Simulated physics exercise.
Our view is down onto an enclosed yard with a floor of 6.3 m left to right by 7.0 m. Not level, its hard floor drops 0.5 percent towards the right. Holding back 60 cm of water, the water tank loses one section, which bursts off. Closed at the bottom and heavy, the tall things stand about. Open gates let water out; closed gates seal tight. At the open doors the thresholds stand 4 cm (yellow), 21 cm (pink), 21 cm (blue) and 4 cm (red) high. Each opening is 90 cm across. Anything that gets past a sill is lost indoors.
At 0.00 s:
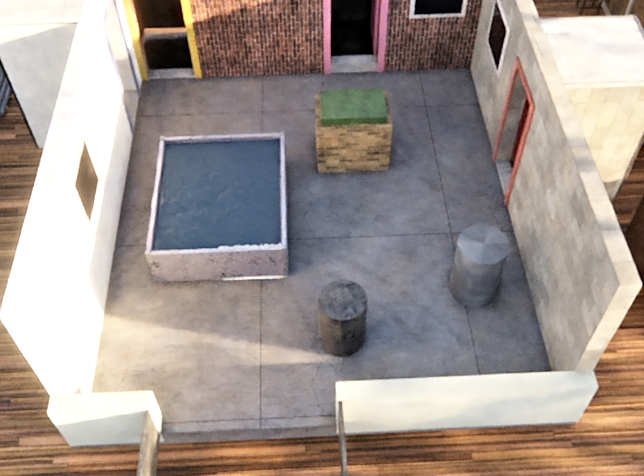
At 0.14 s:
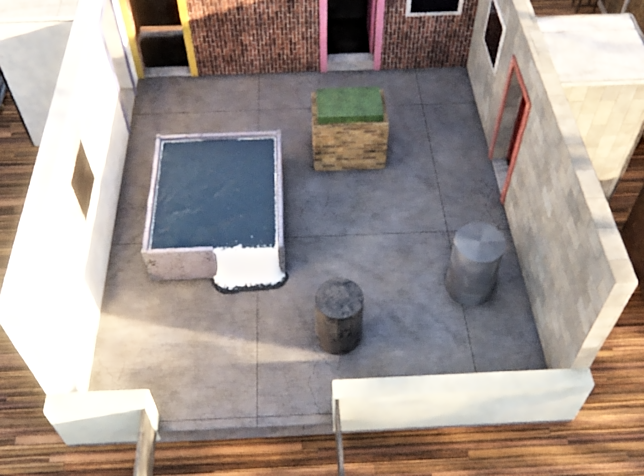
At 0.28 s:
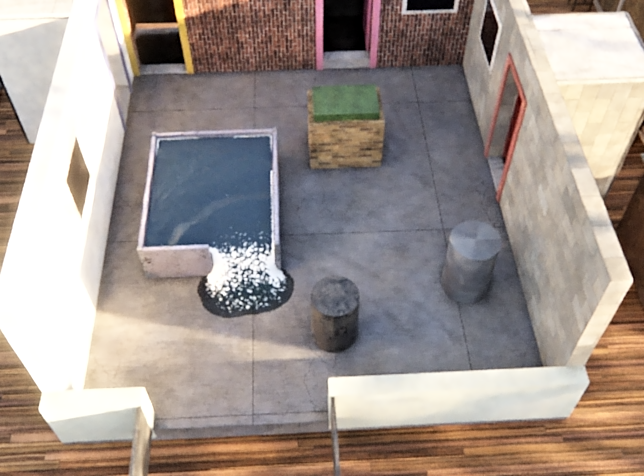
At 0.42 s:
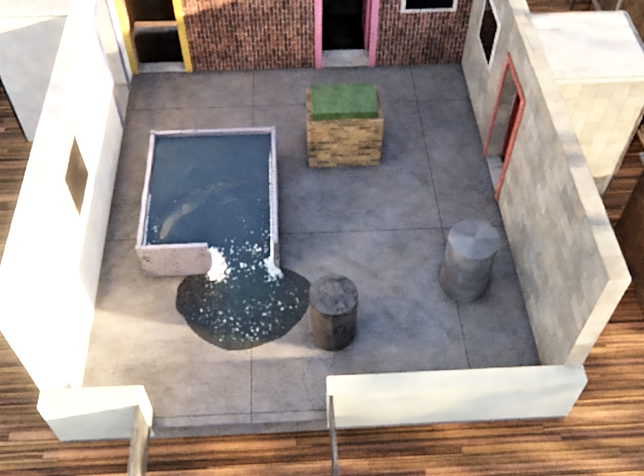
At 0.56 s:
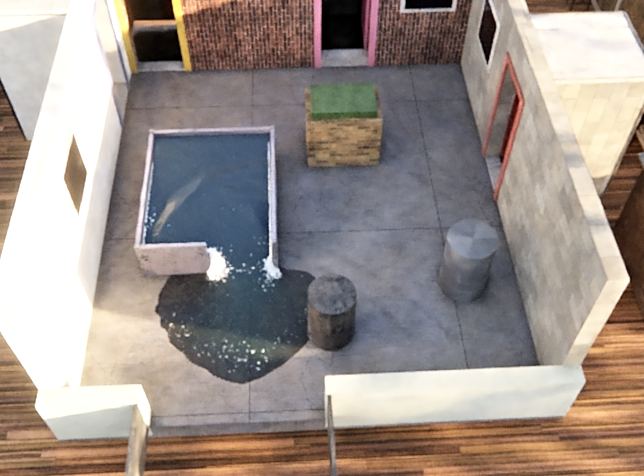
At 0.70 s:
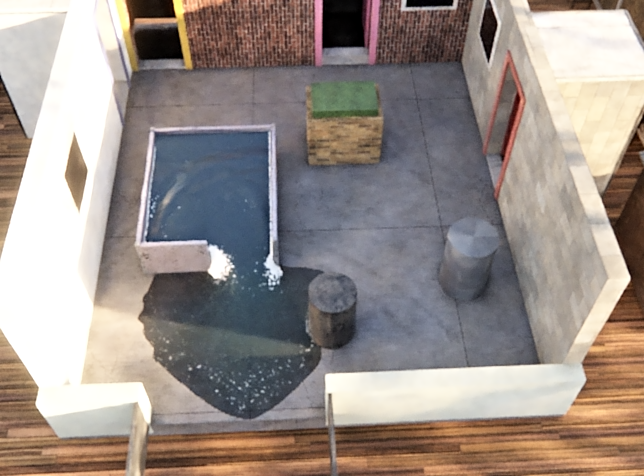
We see a walled yard with a water tank, a grass-topped block and two cylinders; a section of the tank's near side gives way, and foaming water pours out, spreading across the floor past the darker cylinder toward the front opening.
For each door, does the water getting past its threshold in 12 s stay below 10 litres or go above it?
At the end, the yellow door is going to fall short of the limit; the pink door is going to fall short of the limit; the blue door is going to fall short of the limit; the red door is going to fall short of the limit.
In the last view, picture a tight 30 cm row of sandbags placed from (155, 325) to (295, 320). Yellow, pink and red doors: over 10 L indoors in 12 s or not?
With that change: Yellow exceeds it, pink stays within, red exceeds it.
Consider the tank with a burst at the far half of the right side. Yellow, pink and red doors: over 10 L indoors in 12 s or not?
In that case, yellow door: More than that, pink door: Less than that, red door: More than that.
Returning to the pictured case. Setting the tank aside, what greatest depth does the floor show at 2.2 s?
Up to near 26 cm.
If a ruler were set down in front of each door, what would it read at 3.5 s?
Readings (cm): Yellow = 0; pink = 0; blue = 0; red = 0.
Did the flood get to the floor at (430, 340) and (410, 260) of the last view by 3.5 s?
I'd say drenched, then drenched.
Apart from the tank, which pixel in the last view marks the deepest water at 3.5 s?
Near (305, 319).
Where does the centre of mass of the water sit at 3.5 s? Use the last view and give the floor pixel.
The water is centred near (237, 243).
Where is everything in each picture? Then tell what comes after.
In the first picture, the water tank at (220, 193) is whole and still, 60 cm deep.
In the second picture, water pours out at (249, 266) and has run 0.5 m, to (218, 285); typically 5 cm deep outside, 60 cm at the water tank's back.
In the third picture, water pours out at (245, 264) and has run 0.8 m, to (216, 310); typically 9 cm deep outside, 60 cm at the water tank's back.
In the fourth picture, water pours out at (243, 263) and has run 1.3 m, to (226, 343); typically 6 cm deep outside, 60 cm at the water tank's back.
In the fifth picture, water pours out at (242, 262) and has run 1.8 m, to (245, 376); typically 5 cm deep outside, 60 cm at the water tank's back.
In the sixth picture, the front is at a hidden place, 2.4 m from the gap at (242, 260); 4.0 m2 of floor is under water; 60 cm left at the back of the water tank.
After 1.4 s water covers 15 % of the floor and is deepest (30 cm) near (255, 280); yellow door not reached, pink door not reached, blue door not reached, red door not reached.
After 2.2 s water covers 25 % of the floor and is deepest (26 cm) near (255, 280); yellow door not reached, pink door not reached, blue door not reached, red door not reached.
After 3.5 s water covers 30 % of the floor and is deepest (18 cm) near (305, 319); yellow door not reached, pink door not reached, blue door not reached, red door not reached.
After 7.0 s water covers 45 % of the floor and is deepest (10 cm) near (305, 319); yellow door not reached, pink door not reached, blue door not reached, red door 3 cm at the sill, 0 L in.
After 12.0 s water covers 65 % of the floor and is deepest (6 cm) near (305, 319); yellow door 2 cm at the sill, 0 L in, pink door not reached, blue door 1 cm at the sill, 0 L in, red door 2 cm at the sill, 0 L in.
